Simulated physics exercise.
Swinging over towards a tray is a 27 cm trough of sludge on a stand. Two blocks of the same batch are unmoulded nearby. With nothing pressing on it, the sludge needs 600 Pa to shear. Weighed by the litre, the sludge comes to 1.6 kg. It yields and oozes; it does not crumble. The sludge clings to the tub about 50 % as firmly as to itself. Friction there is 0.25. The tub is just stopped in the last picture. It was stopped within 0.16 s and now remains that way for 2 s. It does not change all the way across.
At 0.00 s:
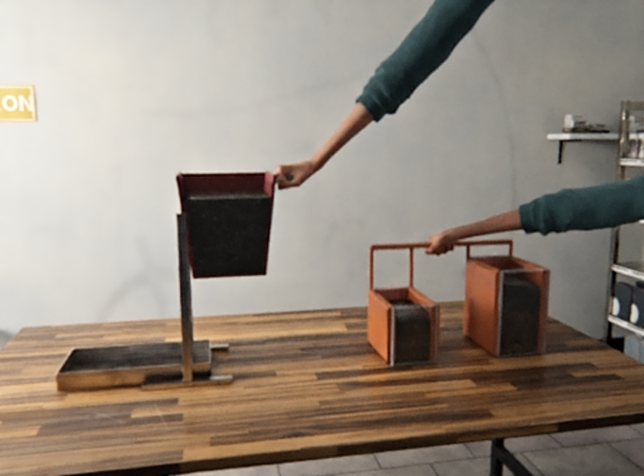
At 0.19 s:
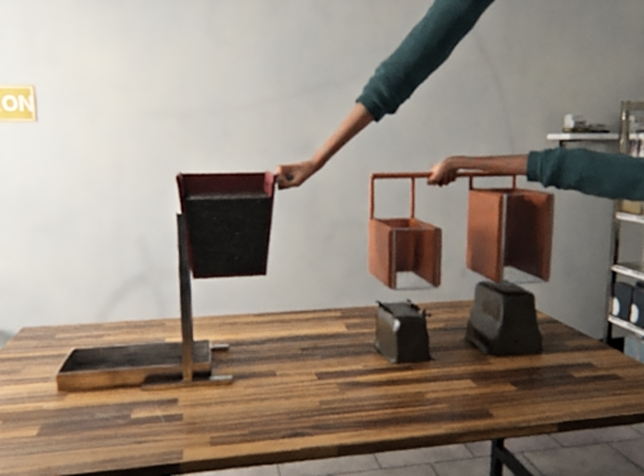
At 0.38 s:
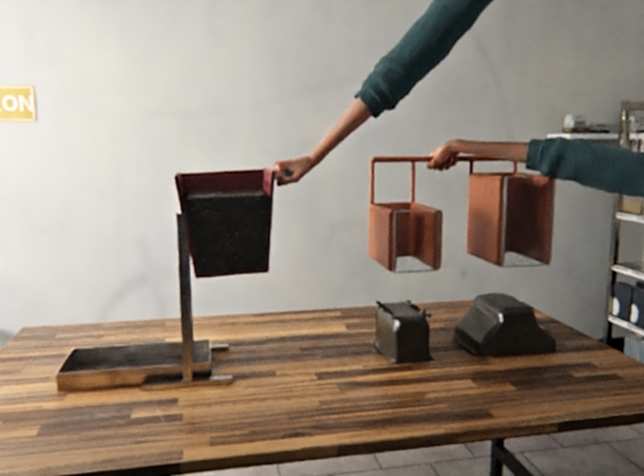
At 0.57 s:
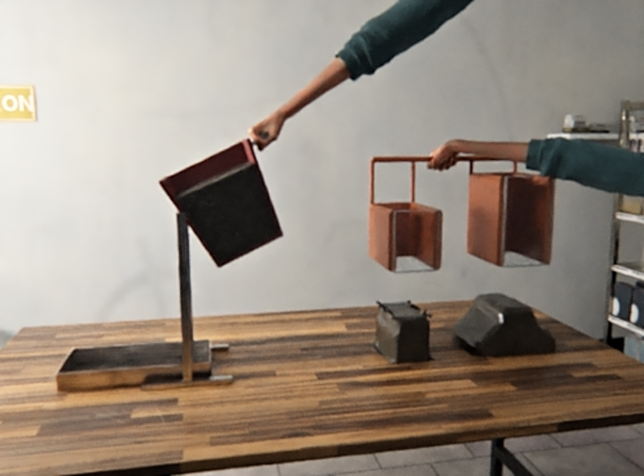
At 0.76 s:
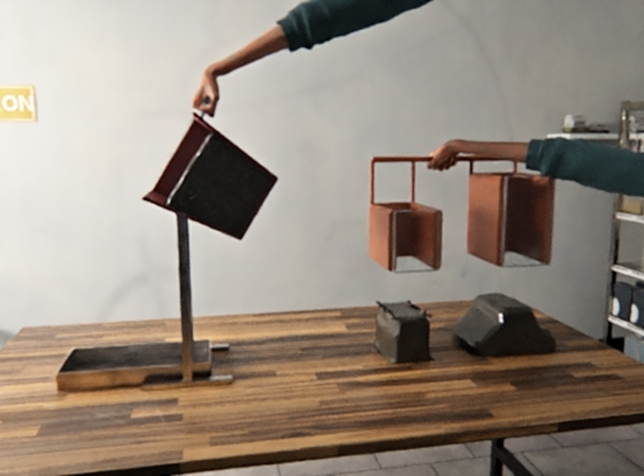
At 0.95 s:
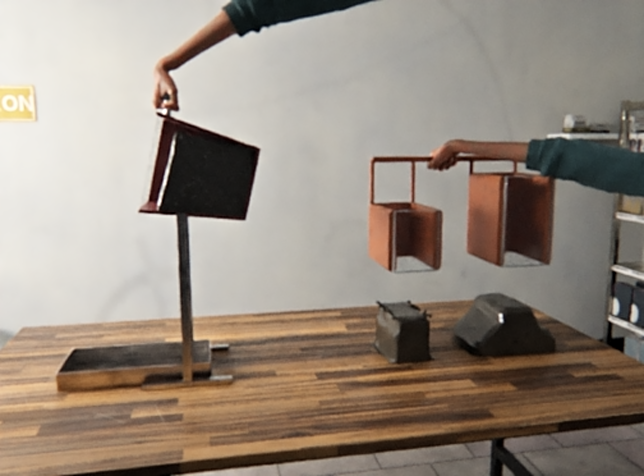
A hand swung a dark tub of sludge on a stand steeply over to the left, after another hand had lifted two orange moulds off two dark blocks and the larger block had slumped.
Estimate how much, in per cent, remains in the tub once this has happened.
I would say about 99 per cent remains in the tub.
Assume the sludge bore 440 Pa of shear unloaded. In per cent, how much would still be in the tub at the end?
That comes out at roughly 75 %.
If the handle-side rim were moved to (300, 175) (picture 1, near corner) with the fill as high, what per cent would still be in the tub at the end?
I'd guess around 60 per cent remains.
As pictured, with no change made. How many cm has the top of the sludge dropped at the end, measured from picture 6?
Some 3 cm.
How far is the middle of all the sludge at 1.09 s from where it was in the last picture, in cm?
Some 2 cm.
By 1.09 s, the tub is at 77 degrees and holds 100 %.
By 1.26 s, the tub is at 77 degrees and holds 99 %.
By 1.43 s, the tub is at 77 degrees and holds 99 %.
By 1.60 s, the tub is at 77 degrees and holds 99 %.
By 2.95 s, at the end, the tub is at 77 degrees and holds 99 %.
